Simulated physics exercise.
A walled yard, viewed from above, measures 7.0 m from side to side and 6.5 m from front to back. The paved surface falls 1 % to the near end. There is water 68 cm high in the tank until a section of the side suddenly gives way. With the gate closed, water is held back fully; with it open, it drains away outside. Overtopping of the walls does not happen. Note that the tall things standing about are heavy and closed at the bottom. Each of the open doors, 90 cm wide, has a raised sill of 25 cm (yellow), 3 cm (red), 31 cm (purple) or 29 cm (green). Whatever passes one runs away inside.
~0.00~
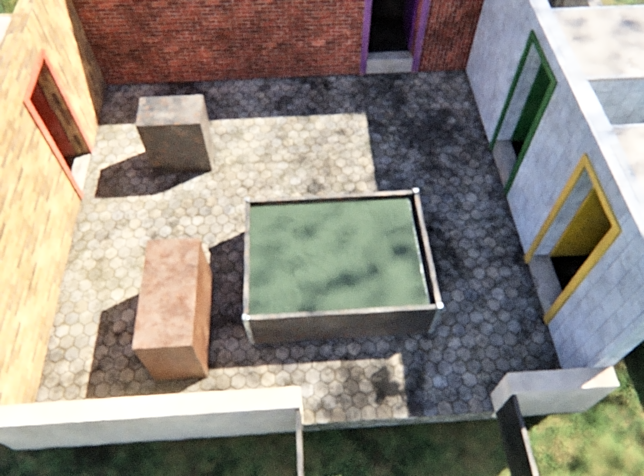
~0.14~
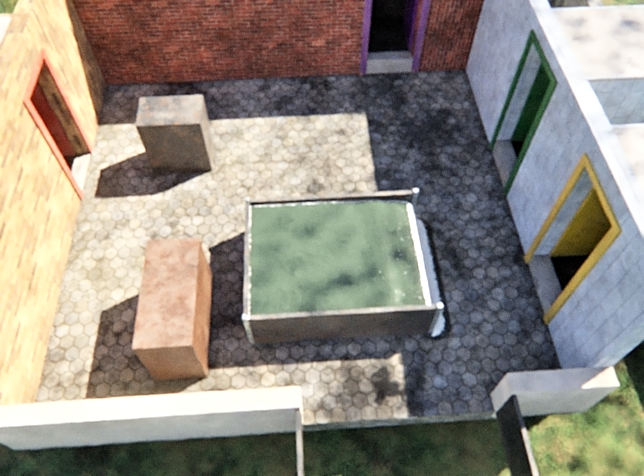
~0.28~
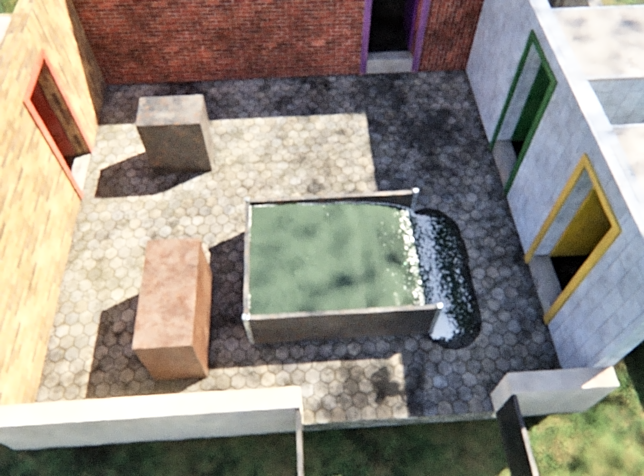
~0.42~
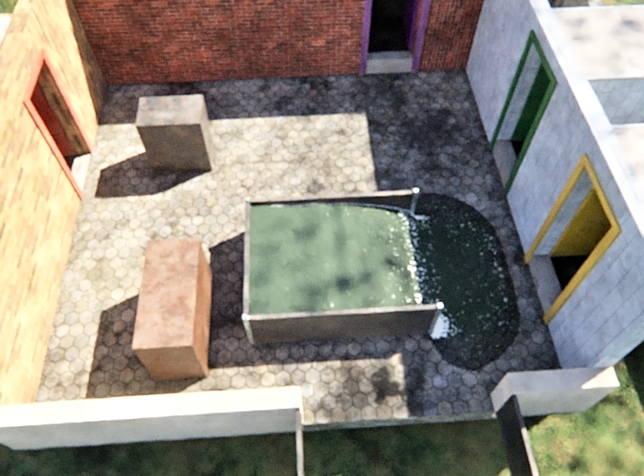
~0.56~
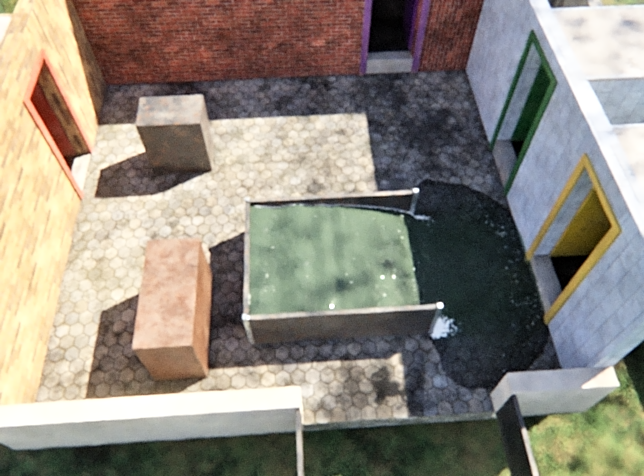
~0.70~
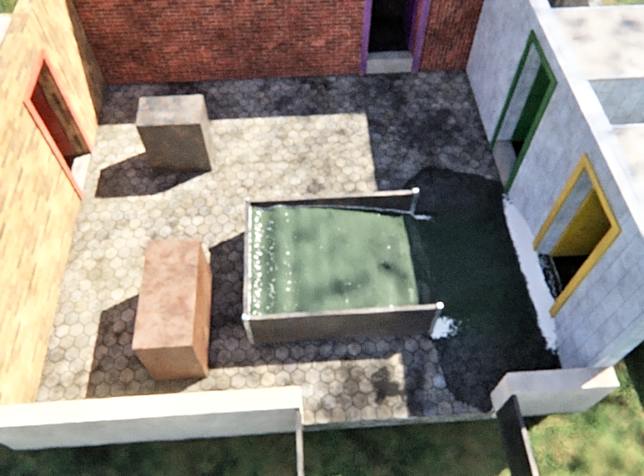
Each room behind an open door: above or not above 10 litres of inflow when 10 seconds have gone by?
Yellow door: Outstrips the figure. Red door: Outstrips the figure. Purple door: Lags behind the figure. Green door: Lags behind the figure.
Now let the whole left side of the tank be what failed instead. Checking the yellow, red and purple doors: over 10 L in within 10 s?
So yellow stays lower, red tops it, purple stays lower.
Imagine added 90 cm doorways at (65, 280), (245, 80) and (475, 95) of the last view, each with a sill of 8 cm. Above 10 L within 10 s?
Door 1: Lower; door 2: Lower; door 3: Higher.
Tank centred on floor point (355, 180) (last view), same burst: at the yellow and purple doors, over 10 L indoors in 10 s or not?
Well, yellow ends up inside the mark and purple ends up inside the mark.
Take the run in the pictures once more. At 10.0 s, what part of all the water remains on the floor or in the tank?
Some 74 in a hundred.
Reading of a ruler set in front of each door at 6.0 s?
Depths in centimetres - yellow: 11, red: 1, purple: 11, green: 7.
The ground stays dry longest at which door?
That would be the red door.
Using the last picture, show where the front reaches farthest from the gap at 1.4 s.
Somewhere around (483, 126).
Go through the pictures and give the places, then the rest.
The tank at (337, 253) is whole and still, 68 cm deep, in the first frame.
Water pours out at (419, 263) and has run 1.0 m, to (443, 332); typically 6 cm deep outside, 68 cm at the tank's back, in the second frame.
Water pours out at (419, 266) and has run 1.2 m, to (466, 339); typically 12 cm deep outside, 68 cm at the tank's back, in the third frame.
The front is at (491, 354), 1.6 m from the gap at (419, 267); 3.1 m2 of floor is under water; 68 cm left at the back of the tank, in the fourth frame.
The front is at (537, 347), 2.0 m from the gap at (418, 267); 4.7 m2 of floor is under water; 67 cm left at the back of the tank, in the fifth frame.
The front is at (560, 366), 2.3 m from the gap at (418, 267); 5.6 m2 of floor is under water; 60 cm left at the back of the tank, in the sixth frame.
After 1.4 s water covers 15 % of the floor and is deepest (48 cm) near (567, 388); yellow door 45 cm at the sill, 55 L in, red door not reached, purple door not reached, green door 18 cm at the sill, 0 L in.
After 2.2 s water covers 25 % of the floor and is deepest (50 cm) near (563, 375); yellow door 42 cm at the sill, 140 L in, red door not reached, purple door not reached, green door 21 cm at the sill, 0 L in.
After 3.5 s water covers 45 % of the floor and is deepest (32 cm) near (567, 388); yellow door 27 cm at the sill, 199 L in, red door not reached, purple door 19 cm at the sill, 0 L in, green door 14 cm at the sill, 0 L in.
After 6.0 s water covers 80 % of the floor and is deepest (15 cm) near (31, 423); yellow door 11 cm at the sill, 202 L in, red door not reached, purple door 11 cm at the sill, 0 L in, green door 7 cm at the sill, 0 L in.
After 10.0 s water covers 95 % of the floor and is deepest (10 cm) near (165, 141); yellow door 6 cm at the sill, 202 L in, red door 6 cm at the sill, 26 L in, purple door 4 cm at the sill, 0 L in, green door 6 cm at the sill, 0 L in.
